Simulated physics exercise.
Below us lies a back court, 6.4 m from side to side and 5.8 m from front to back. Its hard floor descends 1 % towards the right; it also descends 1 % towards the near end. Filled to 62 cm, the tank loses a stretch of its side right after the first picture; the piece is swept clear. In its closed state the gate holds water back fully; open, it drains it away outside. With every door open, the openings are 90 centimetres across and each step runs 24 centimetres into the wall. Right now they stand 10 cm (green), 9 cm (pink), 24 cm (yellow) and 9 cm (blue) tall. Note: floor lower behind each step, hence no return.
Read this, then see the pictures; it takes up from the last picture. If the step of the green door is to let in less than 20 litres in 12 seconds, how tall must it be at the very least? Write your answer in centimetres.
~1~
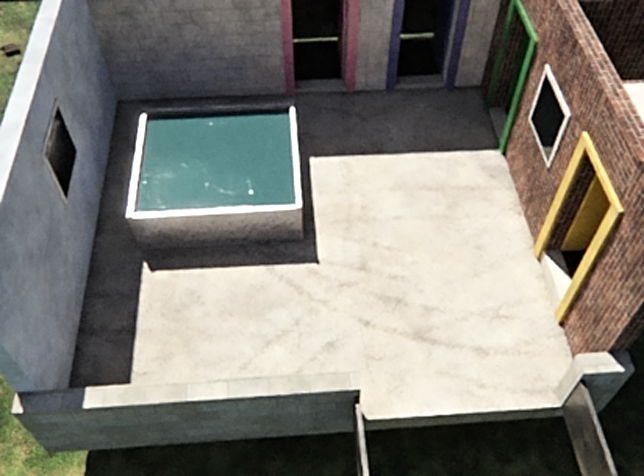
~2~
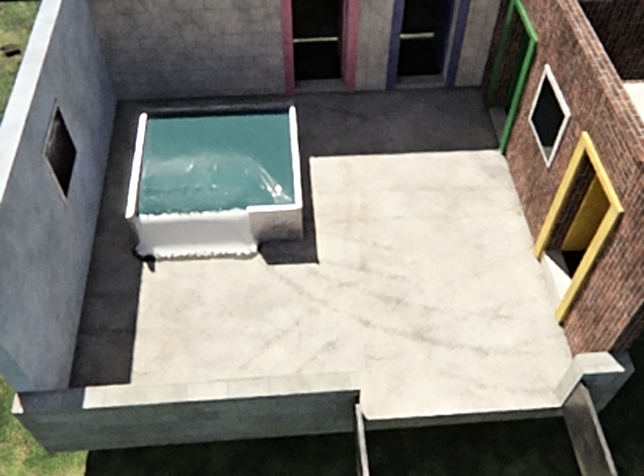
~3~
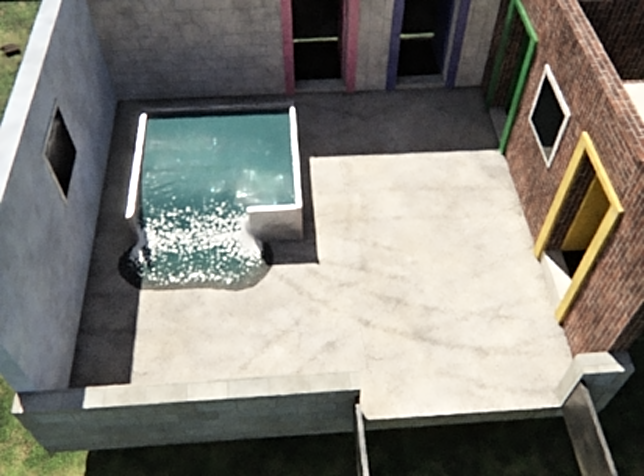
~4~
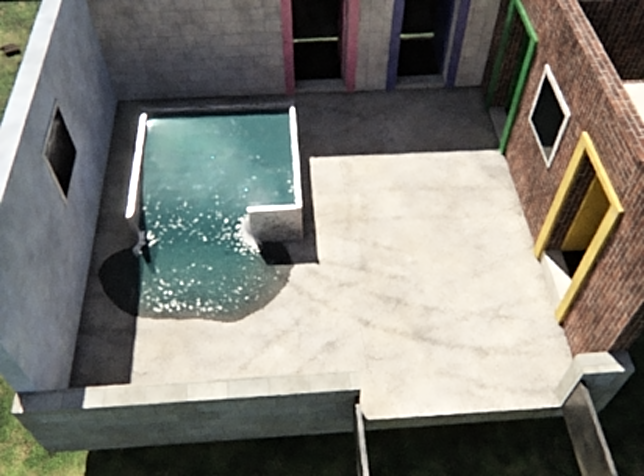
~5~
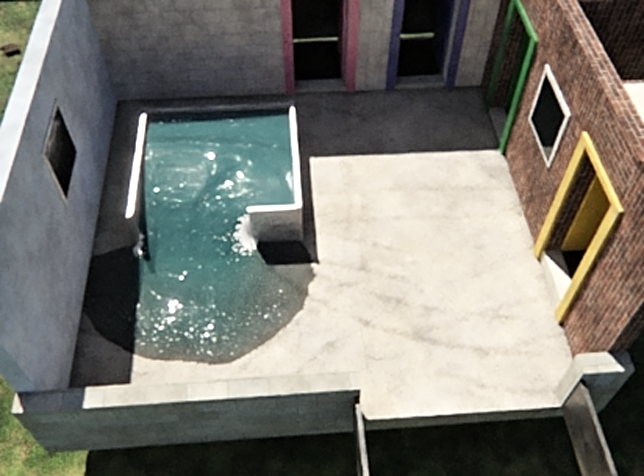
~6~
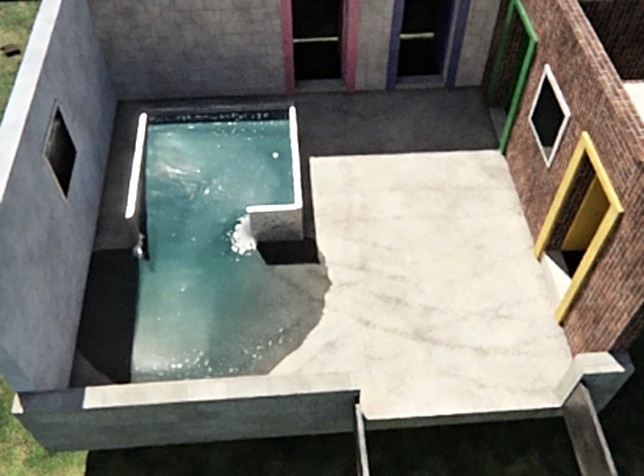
At the very least, close to 7 cm.
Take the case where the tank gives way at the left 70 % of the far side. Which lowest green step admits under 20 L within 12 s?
Roughly 17 cm.
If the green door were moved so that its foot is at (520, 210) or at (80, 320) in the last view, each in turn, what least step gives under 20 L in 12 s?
About 8.0 cm for the first and 23 cm for the second.
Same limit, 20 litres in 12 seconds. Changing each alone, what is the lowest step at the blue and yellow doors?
Some 7.5 cm for blue, some 16 cm for yellow.
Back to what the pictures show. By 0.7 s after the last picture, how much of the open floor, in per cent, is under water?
About 25 per cent.
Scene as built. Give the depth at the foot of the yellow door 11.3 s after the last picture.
About 9.5 centimetres.
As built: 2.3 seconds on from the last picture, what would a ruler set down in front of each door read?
At the green door the depth is 0 cm, at pink 0 cm, at yellow 0 cm and at blue 0 cm.
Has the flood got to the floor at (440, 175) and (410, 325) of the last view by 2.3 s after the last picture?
Taking them in turn, they come out spared and submerged.
Then, 0.7 s after the last picture water covers 25 % of the floor, deepest (44 cm) near (64, 420); it has not reached the green door.
Then, 2.3 s after the last picture water covers 40 % of the floor, deepest (32 cm) near (147, 336); it has not reached the green door.
Then, 11.3 s after the last picture water covers 95 % of the floor, deepest (12 cm) near (505, 175); 10 cm at the green door, 2 litres in over its 10 cm step.
At the green door as built, the water peaked near 12 cm, 10.3 s after the last picture.
Run again over the same 12 s with other heights there, 31 litres in over 5.5 cm, 15 litres over 7.5 cm. The limit of 20 litres is kept from about 7 cm up.
